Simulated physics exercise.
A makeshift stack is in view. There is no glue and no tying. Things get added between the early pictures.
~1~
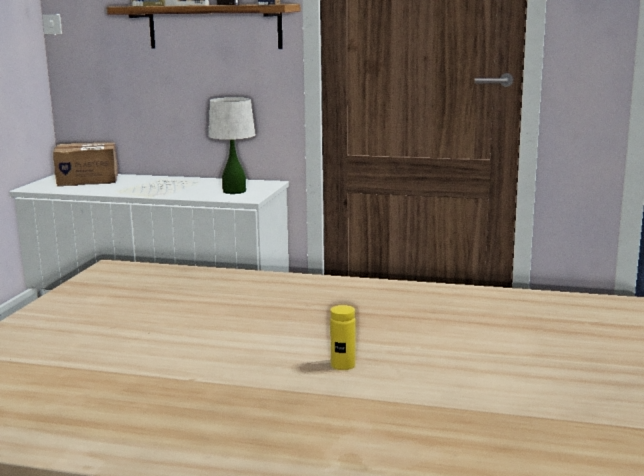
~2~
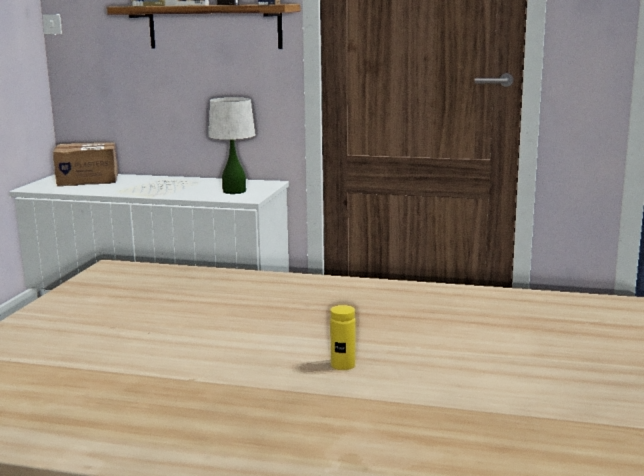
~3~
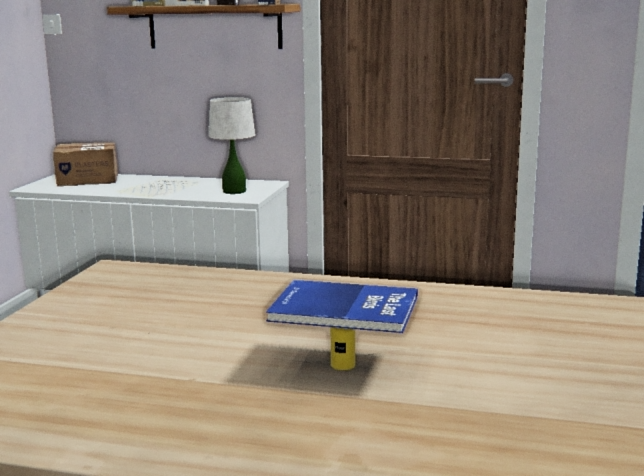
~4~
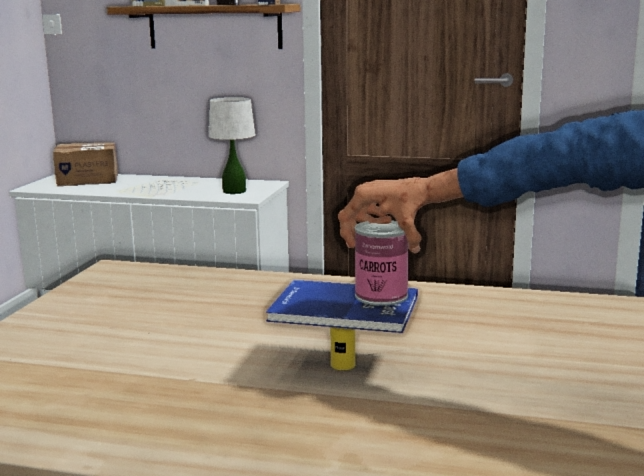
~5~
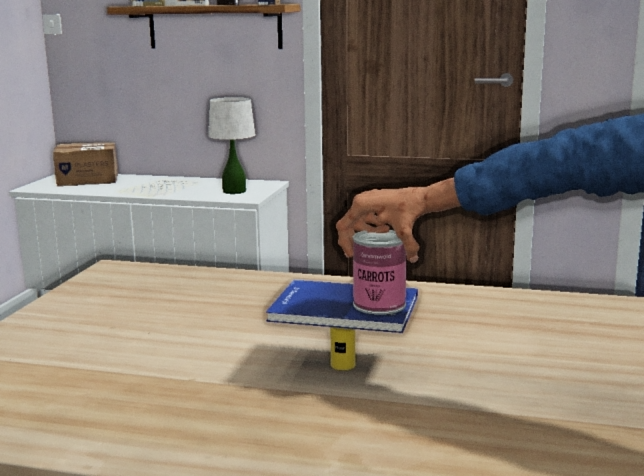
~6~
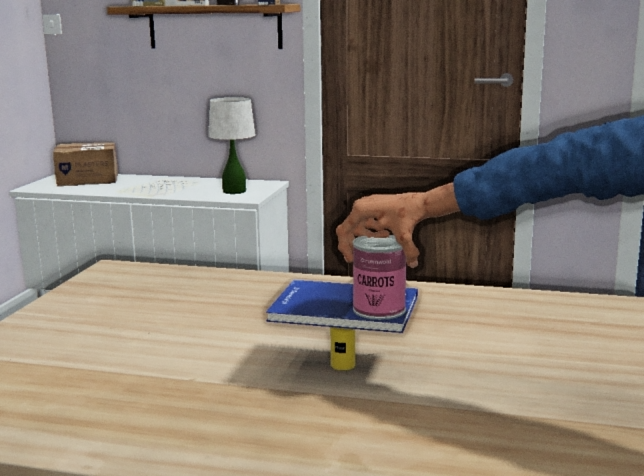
A hand in a blue sleeve, reaching in from the right, lowers a pink carrot tin slightly onto a blue book and keeps hold of it, after the book appears atop a yellow shaker. The shaker stands near the middle of a pale wooden table, seen from slightly above by a still camera. Behind are a green lamp and box on a white cabinet, left of a brown door.
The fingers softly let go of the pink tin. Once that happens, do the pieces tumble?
Yes: The stack does not carry the load.
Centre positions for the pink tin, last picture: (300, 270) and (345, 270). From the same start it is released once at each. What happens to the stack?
Try one, the stack collapses; try two, it stays standing.
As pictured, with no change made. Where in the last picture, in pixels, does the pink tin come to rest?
Look around (466, 388) in the final frame.
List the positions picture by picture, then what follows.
In the first frame, the last thing is not in view yet; yellow shaker (343, 337).
In the second frame, the last thing is not in view yet; yellow shaker (343, 337).
In the third frame, the last thing is not in view yet; yellow shaker (343, 337).
In the fourth frame, on its way; pink tin (382, 262); yellow shaker (343, 337).
In the fifth frame, on its way; pink tin (380, 271); yellow shaker (343, 337).
In the sixth frame, set down, still held; pink tin (380, 276); yellow shaker (343, 337).
Then, 0.30 s past the last view, pink tin now fallen; blue book rocked 41° from its first pose.
Then, 0.40 s past the last view, blue book rocked 59° from its first pose.
Then, 0.60 s past the last view, blue book now fallen; yellow shaker rocked 72° from its first pose.
Then, 0.70 s past the last view, yellow shaker on its side.
Finally, fallen, pink tin and blue book; down or leaning hard in the stack, yellow shaker. Final places as the last picture's camera would see them, pink tin near (466, 388). The stack gives way.
